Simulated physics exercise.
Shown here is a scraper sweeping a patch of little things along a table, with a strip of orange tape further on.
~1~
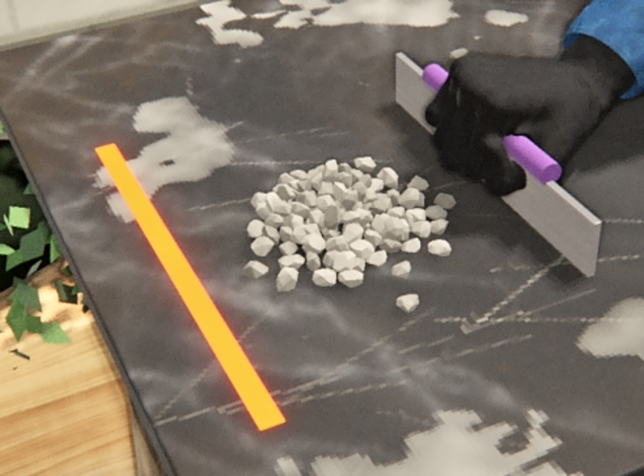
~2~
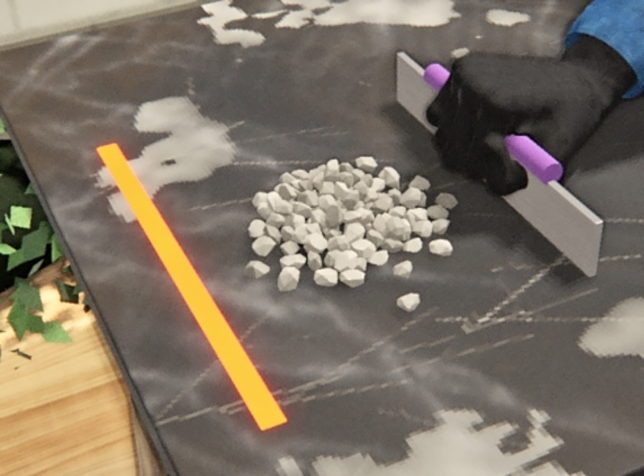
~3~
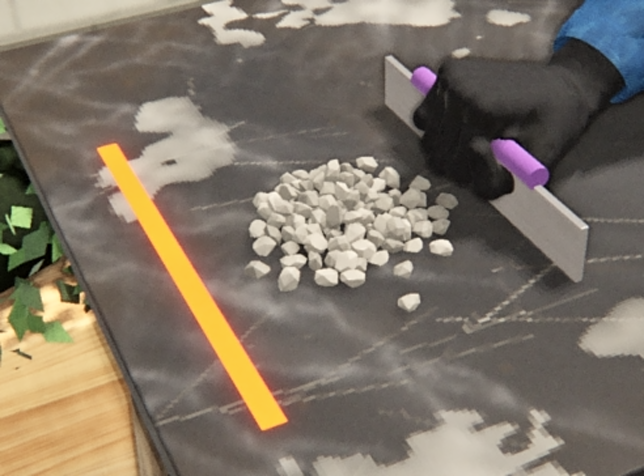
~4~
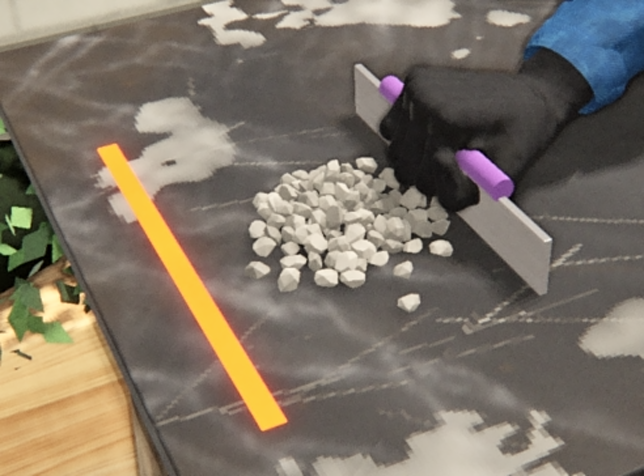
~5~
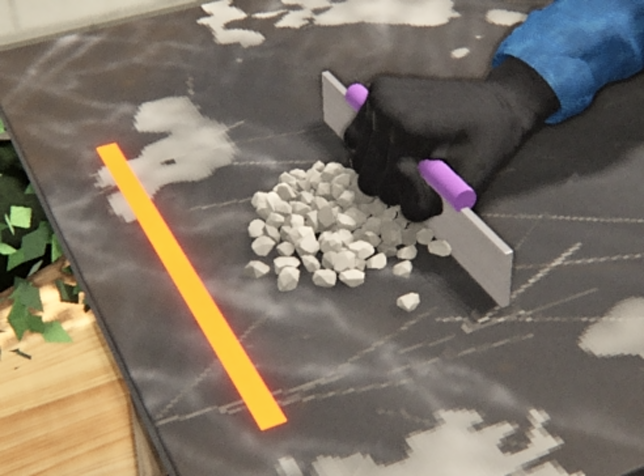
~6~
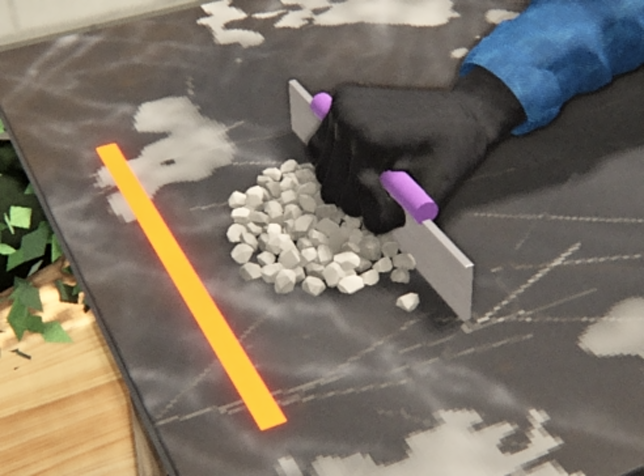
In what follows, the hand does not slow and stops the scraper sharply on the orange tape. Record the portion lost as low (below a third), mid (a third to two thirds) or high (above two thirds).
Portion lost: Mid.
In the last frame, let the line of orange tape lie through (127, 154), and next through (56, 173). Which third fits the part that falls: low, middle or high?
First try: Less than a third; second try: Above two thirds.
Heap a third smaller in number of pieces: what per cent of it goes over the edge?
20 per cent or so.
Soon after the last picture, scraper still moving, near (264, 192); heap all on the table, its front near (163, 316).
A little later, scraper stopped at the orange tape; heap about a quarter over the edge.
Later still, scraper stopped at the orange tape; heap about a third over the edge.
At rest, scraper stopped at the orange tape; heap about half over the edge.
